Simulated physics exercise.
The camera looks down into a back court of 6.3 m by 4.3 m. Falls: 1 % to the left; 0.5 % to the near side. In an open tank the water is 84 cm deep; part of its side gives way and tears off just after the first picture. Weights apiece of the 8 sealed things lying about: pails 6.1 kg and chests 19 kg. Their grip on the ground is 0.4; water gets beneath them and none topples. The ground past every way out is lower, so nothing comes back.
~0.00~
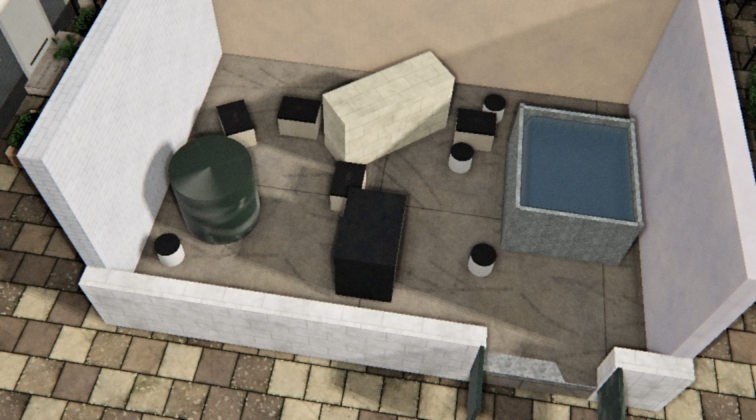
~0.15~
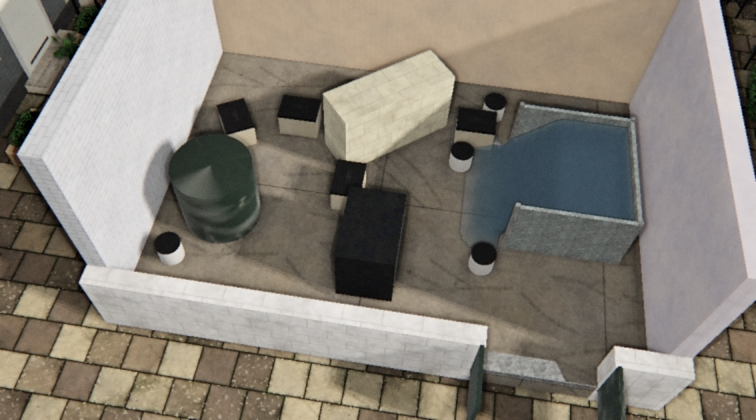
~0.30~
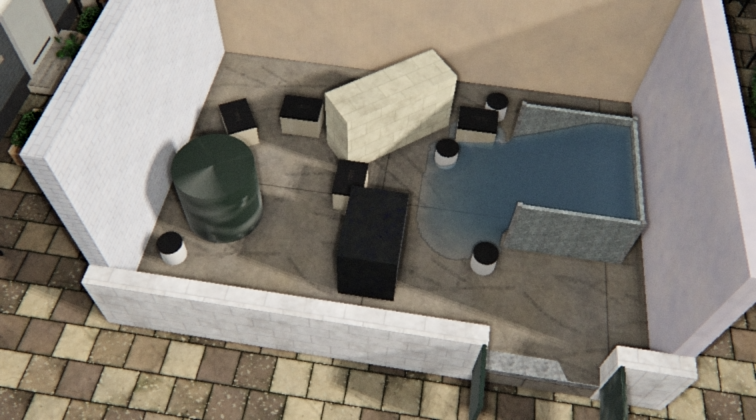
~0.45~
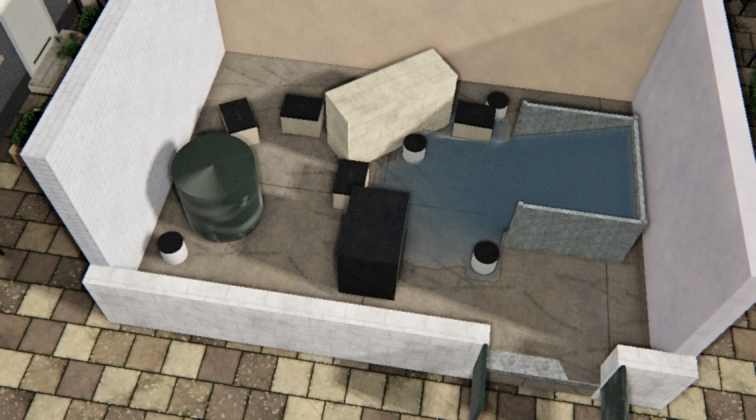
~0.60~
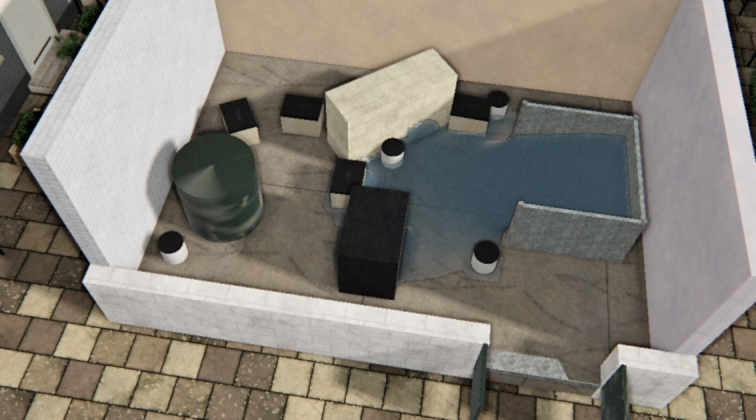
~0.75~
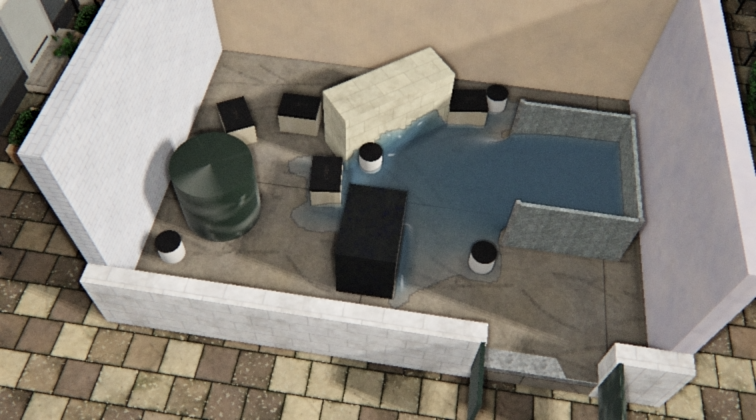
Water pours from a broken tank across a walled court, pushing a small pail left.
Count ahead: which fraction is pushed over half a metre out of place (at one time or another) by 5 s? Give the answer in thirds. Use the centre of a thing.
Two thirds or more.
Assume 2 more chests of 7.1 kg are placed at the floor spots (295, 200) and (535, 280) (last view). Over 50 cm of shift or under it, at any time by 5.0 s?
First goes beyond, then stays inside.
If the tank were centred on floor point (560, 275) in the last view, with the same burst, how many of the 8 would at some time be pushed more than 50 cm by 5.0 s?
7.
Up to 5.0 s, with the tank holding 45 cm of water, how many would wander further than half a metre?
Then 3 of them.
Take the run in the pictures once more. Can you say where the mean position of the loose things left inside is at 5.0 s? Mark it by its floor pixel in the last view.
The centre is close to (382, 153).
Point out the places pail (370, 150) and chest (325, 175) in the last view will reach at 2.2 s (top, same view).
First near (270, 285), second near (214, 90).
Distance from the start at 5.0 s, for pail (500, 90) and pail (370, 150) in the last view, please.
Shifts in order: 150 cm; 250 cm.
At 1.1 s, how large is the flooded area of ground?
Roughly 10.0 m2.
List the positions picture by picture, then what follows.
A pail at (462, 151) rests on the ground; a chest at (477, 121), on the bottom; 2.1 m2 under water; 0 of 8 have shifted, in the first picture.
A pail at (463, 150) rests on the ground; a chest at (477, 120) rests on the ground; 3.1 m2 under water; 0 of 8 have shifted, in the second picture.
A pail at (448, 147), on the bottom, 23 cm from its start; a chest at (479, 119), on the bottom; 4.2 m2 under water; 1 of 8 have shifted, in the third picture.
A pail at (415, 142) rests on the ground, 70 cm from its start; a chest at (476, 113), on the bottom, 10 cm from its start; 5.5 m2 under water; 2 of 8 have shifted, in the fourth picture.
A pail at (393, 147), afloat, 100 cm from its start; a chest at (472, 106) rests on the ground, 25 cm from its start; water covers 6.5 m2; 2 of 8 have shifted, in the fifth picture.
A pail at (371, 151), afloat, 128 cm from its start; a chest at (468, 99) rests on the ground, 35 cm from its start; water covers 7.3 m2; 4 of 8 have shifted, in the sixth picture.
After 1.1 s 3 of 8 are over 50 cm from their spots; 1 afloat.
After 2.2 s 4 of 8 are over 50 cm from their spots; 2 afloat.
After 3.5 s 6 of 8 are over 50 cm from their spots; 3 afloat.
After 5.0 s 6 of 8 are over 50 cm from their spots, and 6 have been at some point; 5 afloat.
